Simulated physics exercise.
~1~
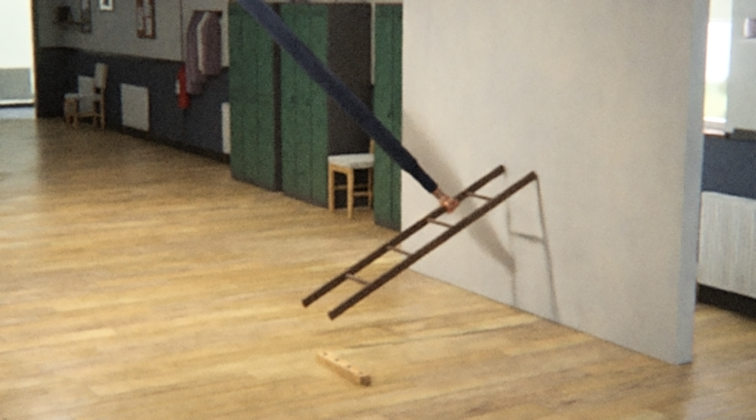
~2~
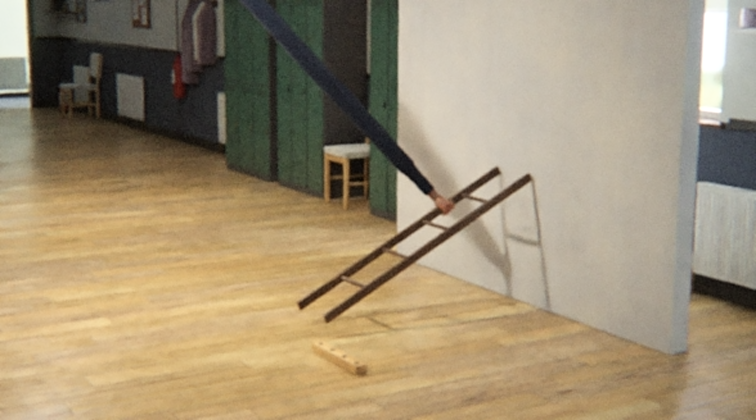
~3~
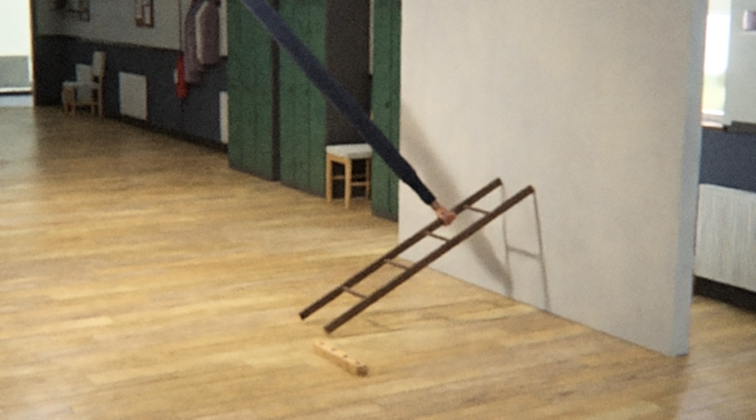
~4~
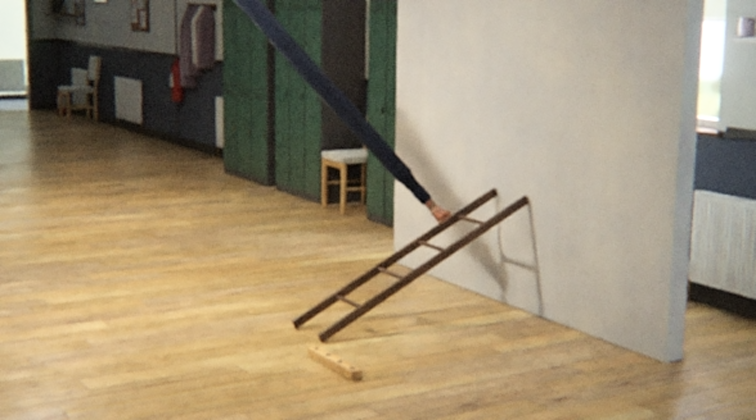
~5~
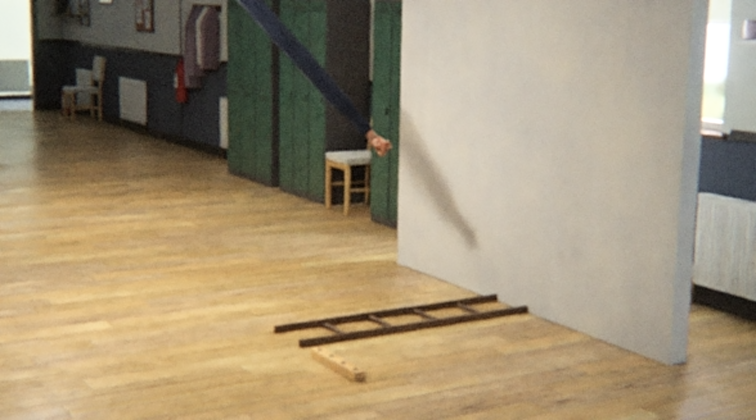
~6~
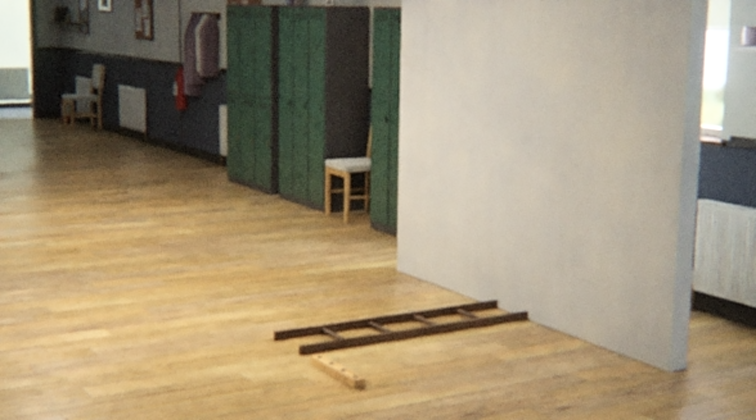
A dark-sleeved arm reaches down from the upper left and holds a brown ladder at a slant against a pale freestanding wall on the right. The view, swaying slightly, looks down across a wooden-floored hall with green lockers, chairs and hanging coats behind, and a short wooden batten lies on the floor in front of the ladder's feet. The hand lowers the ladder a little, then opens and draws back. The ladder slips down the wall and drops to the floor. The arm leaves, and the ladder lies flat behind the unmoved batten.
